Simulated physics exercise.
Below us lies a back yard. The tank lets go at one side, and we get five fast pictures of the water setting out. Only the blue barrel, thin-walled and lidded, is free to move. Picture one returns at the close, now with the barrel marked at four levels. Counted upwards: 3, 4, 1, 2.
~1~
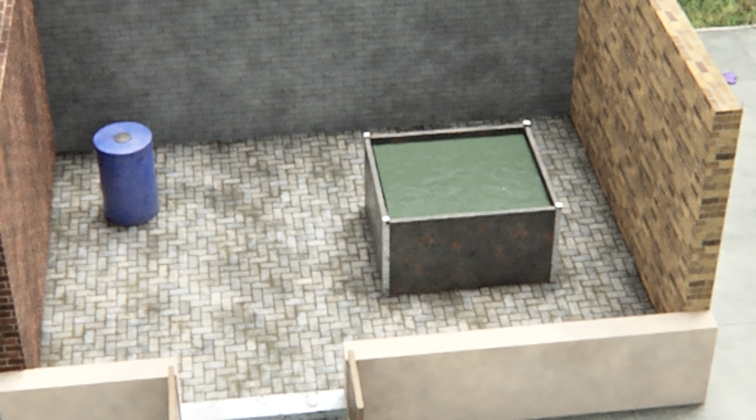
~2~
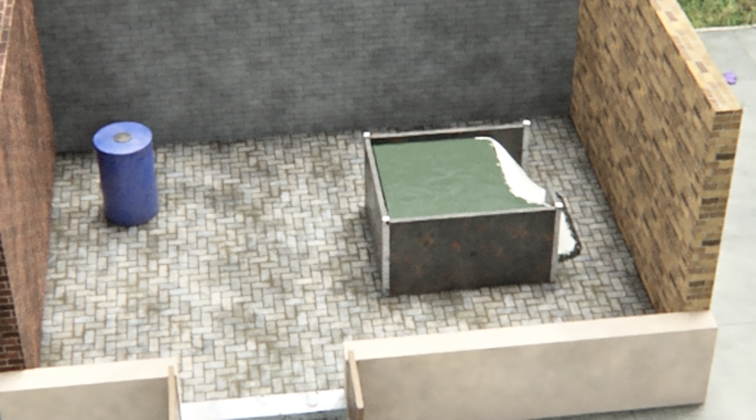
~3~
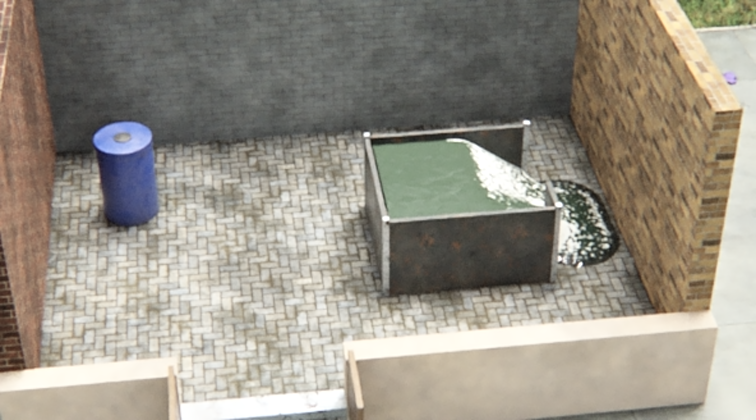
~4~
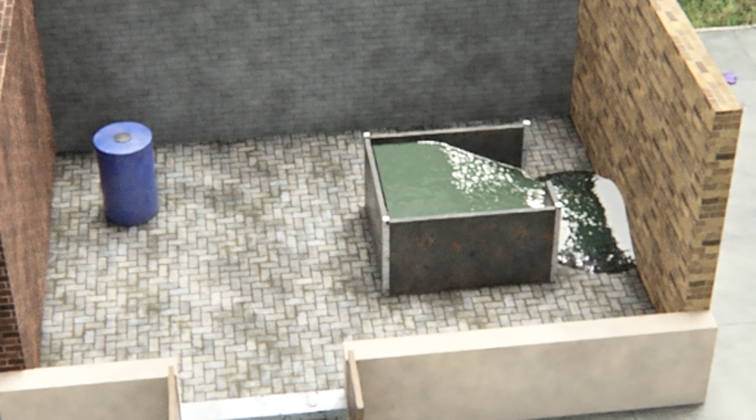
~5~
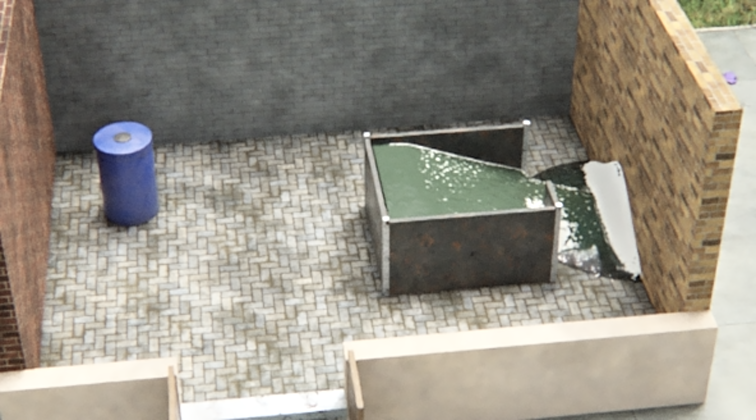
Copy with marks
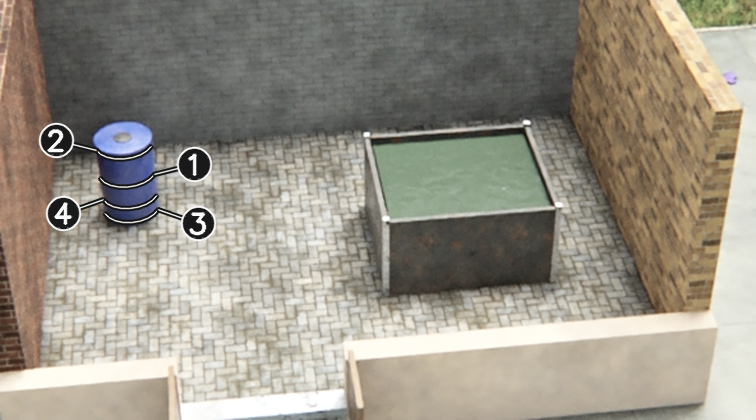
Green liquid pours out through the right side of a square metal tank in a walled, paved yard, spreading over the paving and washing against the brick wall on the right, while the blue barrel at left stays still.
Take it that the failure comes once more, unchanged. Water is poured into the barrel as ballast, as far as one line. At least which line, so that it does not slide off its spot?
4.
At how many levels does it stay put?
Three.
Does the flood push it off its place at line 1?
No.
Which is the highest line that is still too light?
The answer is 3.
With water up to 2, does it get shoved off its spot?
No.
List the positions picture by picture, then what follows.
The first picture shows lid of the blue barrel at (123, 138); tank full, its middle at (459, 178); open gate at (260, 354).
In the second picture, 2 % of the ground wet, in view closest to the barrel at (563, 220).
In the third picture, 4 % of the ground wet, in view closest to the barrel at (549, 184).
In the fourth picture, 6 % of the ground wet, in view closest to the barrel at (551, 184).
The fifth picture shows lid of the blue barrel at (123, 138); 7 % of the ground wet, in view closest to the barrel at (550, 182).
On the marked copy, 1 at (127, 187); 2 at (123, 158); 3 at (131, 222); 4 at (129, 208); from the bottom up 3, 4, 1, 2.
With 1, it does not move.
With 2, it does not move.
With 3, it is pushed about twice its own width away.
With 4, it does not move.
